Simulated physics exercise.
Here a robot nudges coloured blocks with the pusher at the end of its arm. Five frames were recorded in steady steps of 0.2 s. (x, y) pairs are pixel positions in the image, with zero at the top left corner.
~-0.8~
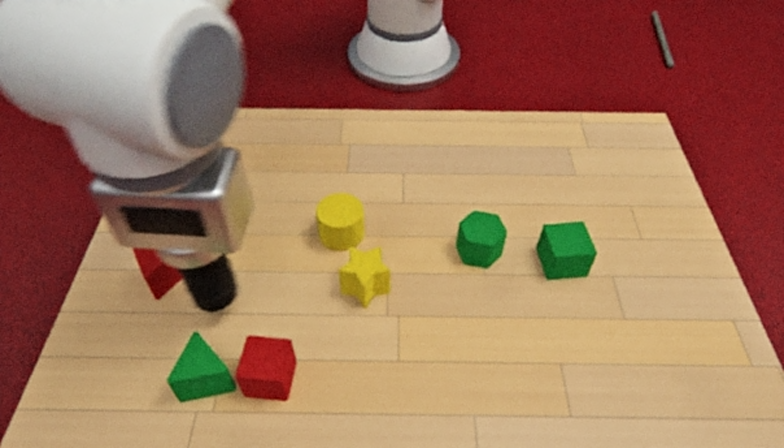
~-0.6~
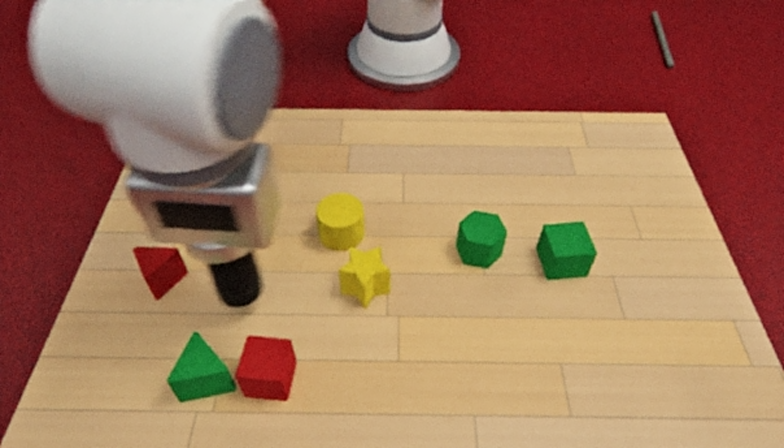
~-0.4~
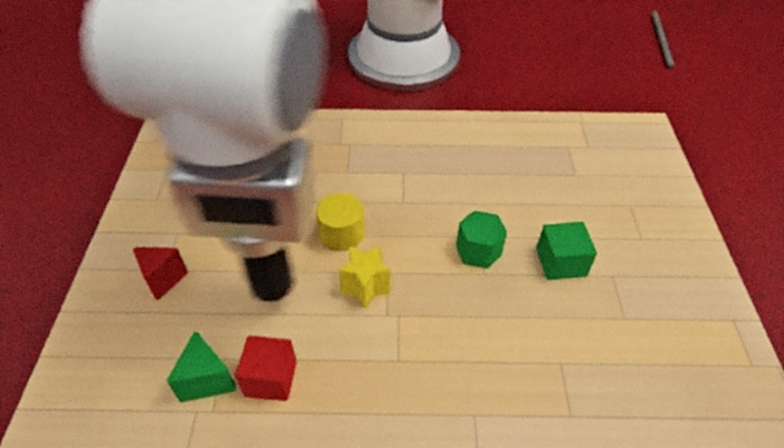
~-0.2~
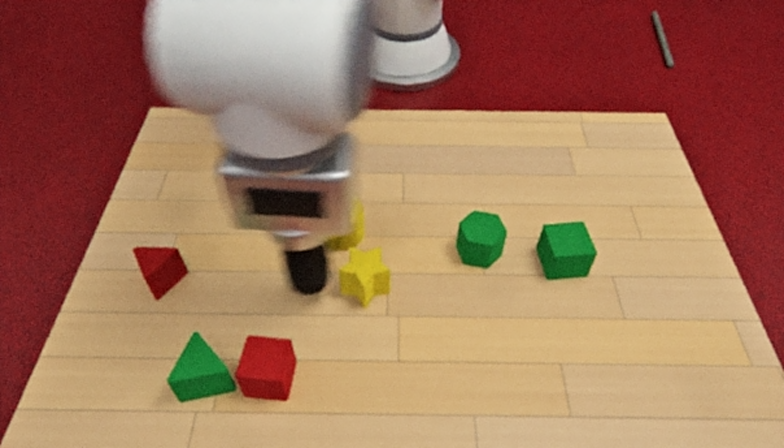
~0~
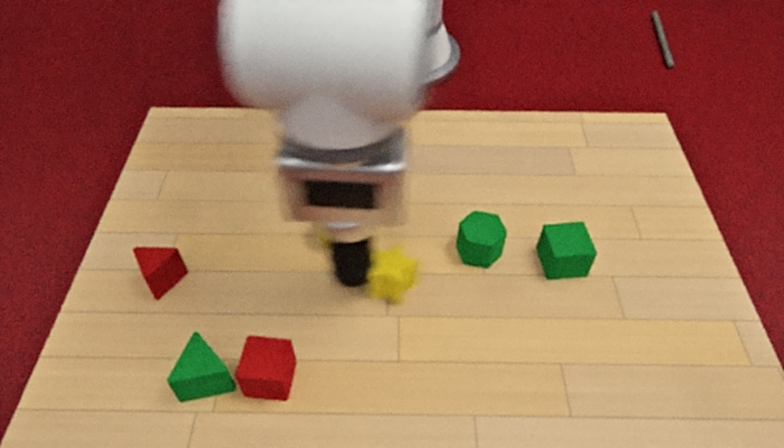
A robot arm sweeps right across the wooden board and nudges the yellow star rightward.
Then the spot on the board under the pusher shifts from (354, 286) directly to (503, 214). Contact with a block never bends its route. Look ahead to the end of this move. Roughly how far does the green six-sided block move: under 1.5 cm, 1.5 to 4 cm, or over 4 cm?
Between 1.5 and 4 cm.
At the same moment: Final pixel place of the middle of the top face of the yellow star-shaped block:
In the picture, that point is around (450, 251).
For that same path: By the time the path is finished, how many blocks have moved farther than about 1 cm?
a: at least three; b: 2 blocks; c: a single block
Correct choice: B.
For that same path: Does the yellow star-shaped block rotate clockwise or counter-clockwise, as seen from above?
Viewed from above: Clockwise.
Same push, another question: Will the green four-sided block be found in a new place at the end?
No
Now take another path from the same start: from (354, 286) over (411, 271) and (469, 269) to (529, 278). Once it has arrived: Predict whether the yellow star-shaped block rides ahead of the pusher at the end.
It remains before the pusher.
On the path given first. One third of the way, pusher at (407, 244); yellow star-shaped block at (439, 254), turned 40° clockwise.
Two thirds of the way, pusher at (459, 220); yellow star-shaped block at (450, 251), turned 75° clockwise; green six-sided block at (500, 226), turned 35° clockwise.
At the end, pusher at (507, 198); yellow disc in place; yellow star-shaped block at (450, 251), turned 75° clockwise; green six-sided block at (516, 225), turned 75° clockwise; green four-sided block in place.
